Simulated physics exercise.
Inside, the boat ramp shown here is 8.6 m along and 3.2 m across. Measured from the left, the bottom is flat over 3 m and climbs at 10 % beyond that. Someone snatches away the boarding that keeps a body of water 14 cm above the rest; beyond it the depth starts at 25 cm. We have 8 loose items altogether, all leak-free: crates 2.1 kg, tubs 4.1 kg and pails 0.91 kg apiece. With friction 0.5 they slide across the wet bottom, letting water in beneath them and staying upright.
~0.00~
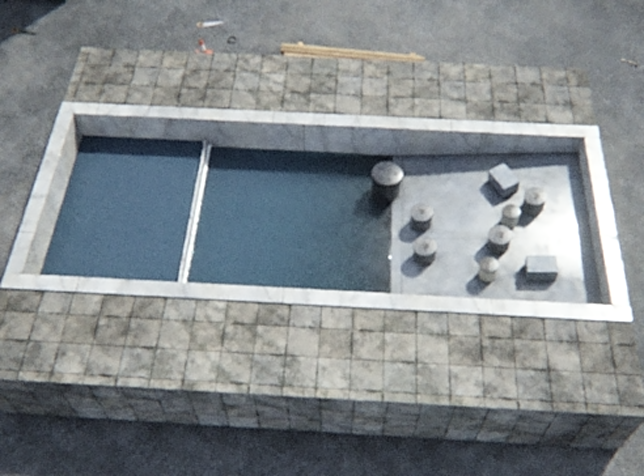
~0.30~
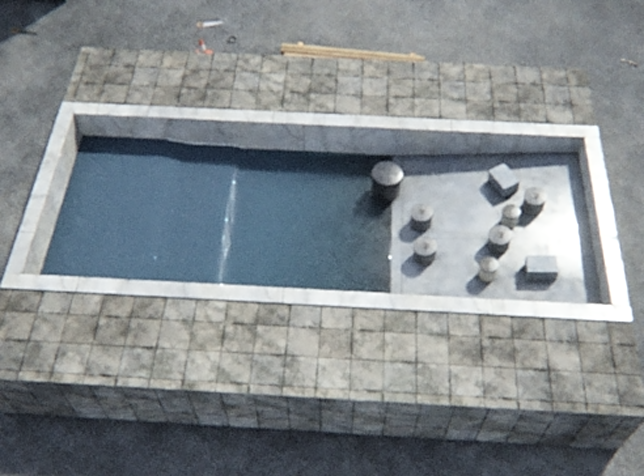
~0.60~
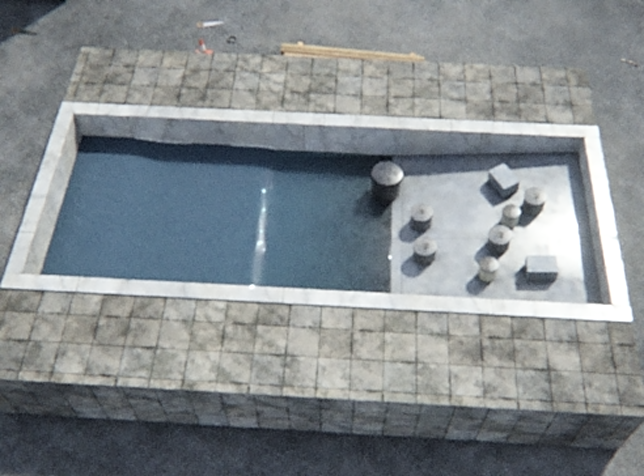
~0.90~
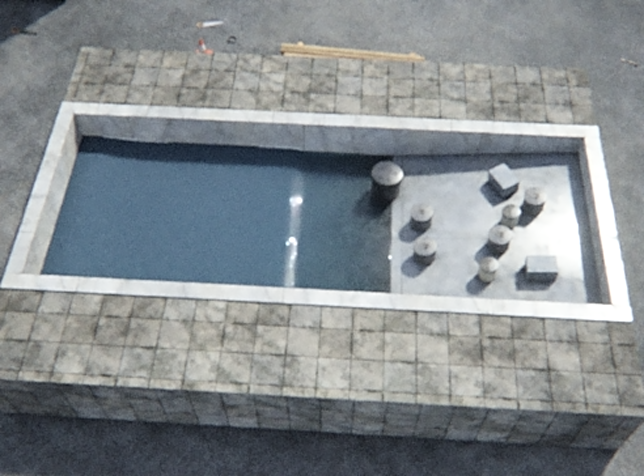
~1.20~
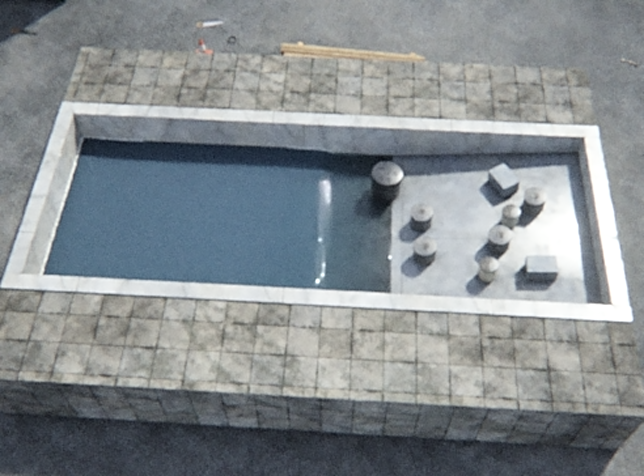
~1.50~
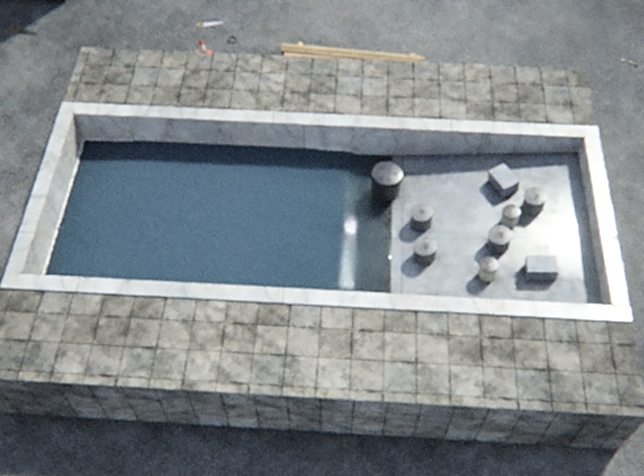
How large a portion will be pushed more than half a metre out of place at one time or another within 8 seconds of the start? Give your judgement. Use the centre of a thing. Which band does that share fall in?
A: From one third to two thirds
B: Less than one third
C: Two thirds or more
A.
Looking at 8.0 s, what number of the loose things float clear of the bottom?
I'd say 3 of them.
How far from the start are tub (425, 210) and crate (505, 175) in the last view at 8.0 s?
They've ended up 200 cm and 0 cm away, in that order.
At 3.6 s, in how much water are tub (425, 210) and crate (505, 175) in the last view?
About 3 and 0 cm.
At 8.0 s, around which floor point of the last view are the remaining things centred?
They're centred close to (438, 232).
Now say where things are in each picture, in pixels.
The first frame shows a crate at (506, 176), on the bottom; a tub at (427, 246) rests on the ground; water covers 17.2 m2; 0 of 8 have shifted.
The second frame shows a crate at (506, 176), on the bottom; a tub at (427, 246) rests on the ground; 17.2 m2 under water; 0 of 8 have shifted.
The third frame shows a crate at (506, 176), on the bottom; a tub at (427, 246) rests on the ground; 17.2 m2 under water; 0 of 8 have shifted.
The fourth frame shows a crate at (506, 176) rests on the ground; a tub at (427, 246) rests on the ground; 17.2 m2 under water; 0 of 8 have shifted.
The fifth frame shows a crate at (506, 176), on the bottom; a tub at (427, 246), on the bottom; 17.2 m2 under water; 0 of 8 have shifted.
The sixth frame shows a crate at (506, 176) rests on the ground; a tub at (427, 246), on the bottom; water covers 17.2 m2; 0 of 8 have shifted.
After 2.1 s 0 of 8 are over 50 cm from their spots; 0 afloat.
After 3.6 s 1 of 8 are over 50 cm from their spots; 1 afloat.
After 5.6 s 0 of 8 are over 50 cm from their spots; 3 afloat.
After 8.0 s 3 of 8 are over 50 cm from their spots, and 3 have been at some point; 3 afloat.
